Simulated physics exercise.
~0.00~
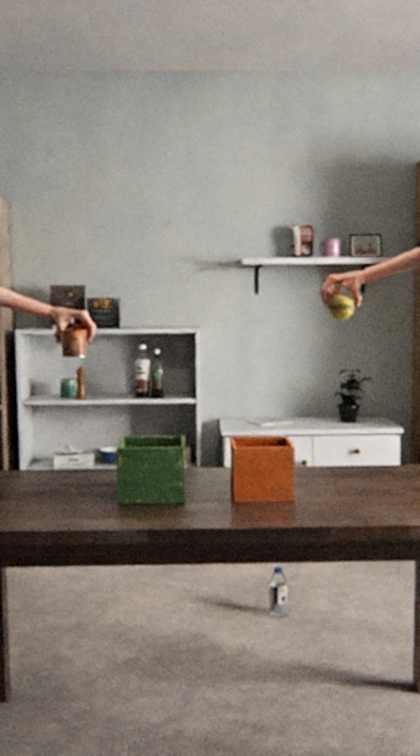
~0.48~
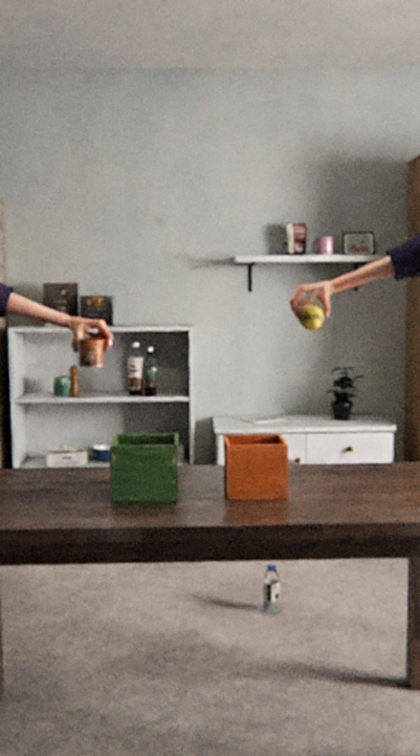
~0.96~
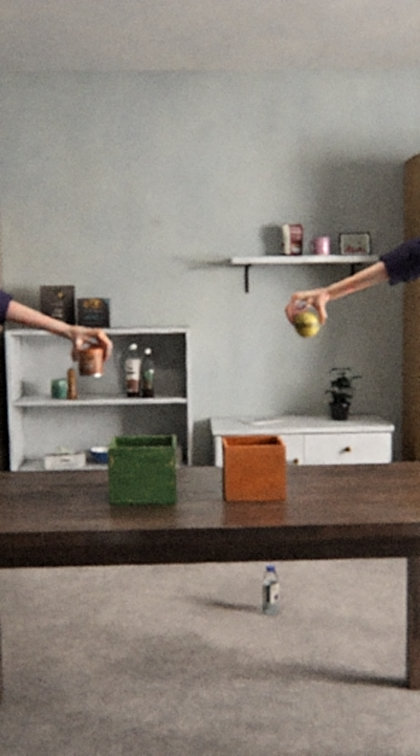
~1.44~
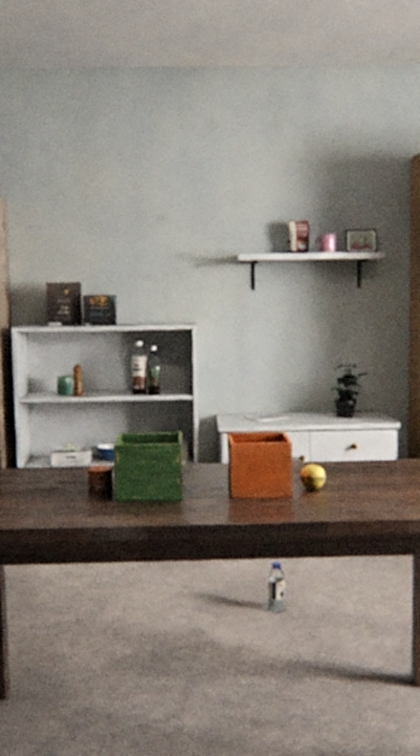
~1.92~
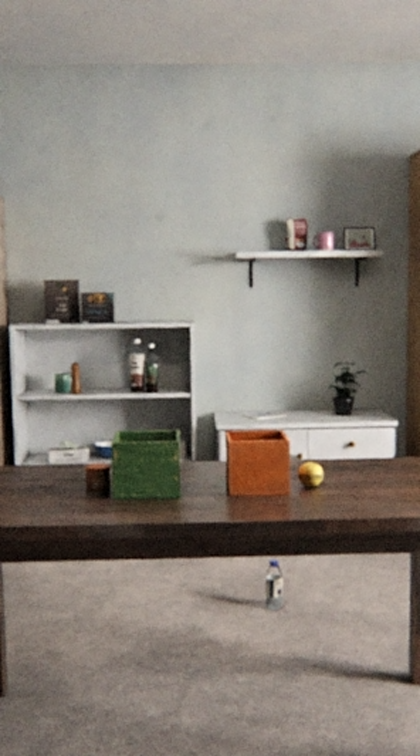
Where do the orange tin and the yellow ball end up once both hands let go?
Both miss the boxes and end up on the table. The orange tin lands just left of the green box, and the yellow ball lands just right of the orange one.
Two hands reached in from opposite sides, holding an orange tin and a yellow ball above a dark table with a green box and an orange box. They let go, and the tin and ball ended up on the tabletop, outside the boxes.
